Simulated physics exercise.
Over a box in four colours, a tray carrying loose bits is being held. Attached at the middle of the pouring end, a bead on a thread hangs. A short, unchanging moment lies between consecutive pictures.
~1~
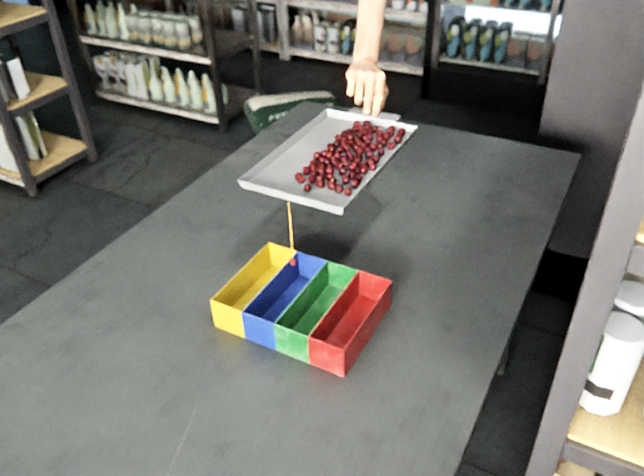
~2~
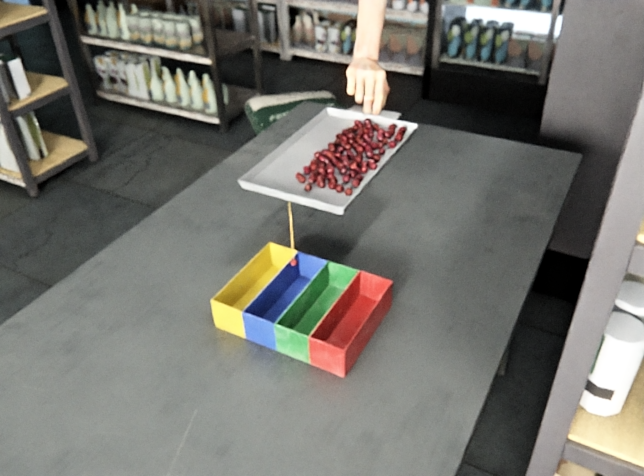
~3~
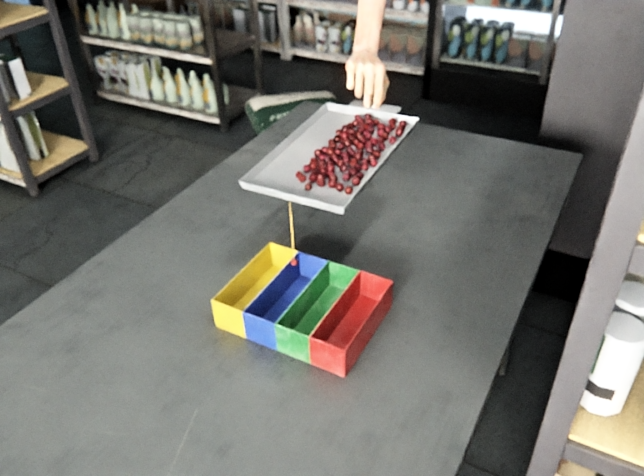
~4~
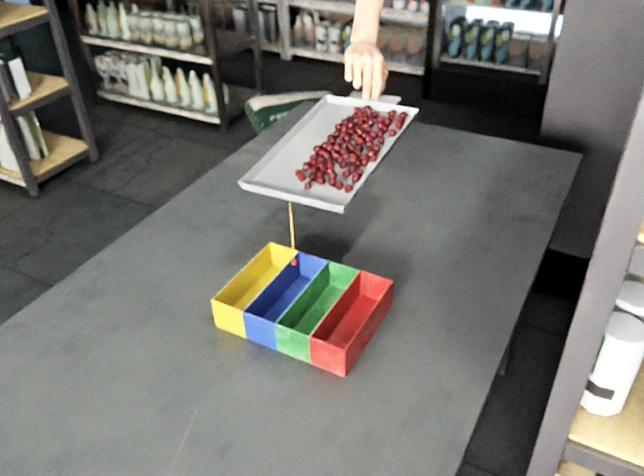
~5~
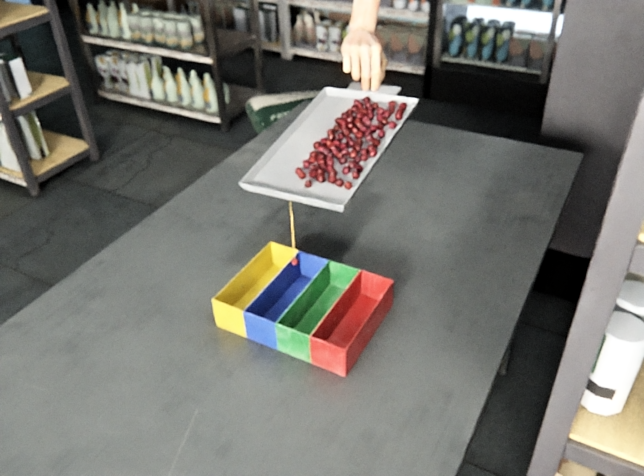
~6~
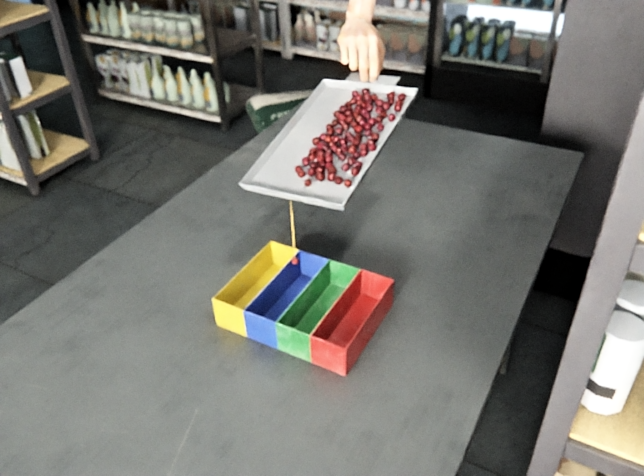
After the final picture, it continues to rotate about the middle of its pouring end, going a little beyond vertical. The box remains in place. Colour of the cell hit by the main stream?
Yellow.
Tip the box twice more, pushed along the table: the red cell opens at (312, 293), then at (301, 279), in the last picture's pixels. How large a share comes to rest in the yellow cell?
About 30 per cent, then about 0 per cent.
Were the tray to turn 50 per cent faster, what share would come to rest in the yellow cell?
Share: Around 30%.
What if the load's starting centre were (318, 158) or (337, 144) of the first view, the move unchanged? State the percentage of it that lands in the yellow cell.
Estimates in order: 40 percent, 50 percent.
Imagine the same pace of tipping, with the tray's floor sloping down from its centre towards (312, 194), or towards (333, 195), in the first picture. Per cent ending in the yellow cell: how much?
First heading roughly 10 %, second roughly 0 %.
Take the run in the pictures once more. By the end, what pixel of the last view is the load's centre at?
Roughly at (244, 299).
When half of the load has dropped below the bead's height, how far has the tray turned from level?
It's turned some 105 degrees by then.
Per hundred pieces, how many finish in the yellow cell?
It works out at some 30 %.
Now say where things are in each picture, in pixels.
The first frame shows corners of the pouring end near (241, 179) and (342, 206), level; middle of the load near (349, 154), dried cherries; bead on its thread near (293, 262); yellow cell near (228, 316); blue cell near (259, 328); green cell near (292, 341); red cell near (326, 354).
The second frame shows corners of the pouring end near (242, 180) and (342, 206), level; middle of the load near (349, 154).
The third frame shows corners of the pouring end near (242, 180) and (342, 206), tipped barely, lowest at the left corner; middle of the load near (349, 150).
The fourth frame shows corners of the pouring end near (242, 181) and (342, 205), tipped a little, lowest at the left corner; middle of the load near (349, 145).
The fifth frame shows corners of the pouring end near (242, 182) and (342, 204), tipped a little, lowest at the left corner; middle of the load near (349, 140).
The sixth frame shows corners of the pouring end near (242, 182) and (341, 203), tipped a little, lowest at the left corner; middle of the load near (348, 135); yellow cell near (230, 315); blue cell near (261, 327); green cell near (294, 340); red cell near (328, 353).
Shortly afterwards, tray tipped steeply; all but a few on the tray; a little falling or outside the box.
Next, tray tipped right over; the bulk on the tray; only a few in the blue cell; only a few in the yellow cell; a little falling or outside the box.
Some moments later, tray tipped past a quarter turn; near a third in the yellow cell; near a quarter in the blue cell; only a few in the green cell; near half falling or outside the box.
In the end, tray tipped past a quarter turn; near a third in the yellow cell; near a quarter in the blue cell; only a few in the green cell; none at all in the red cell; near half outside the box.
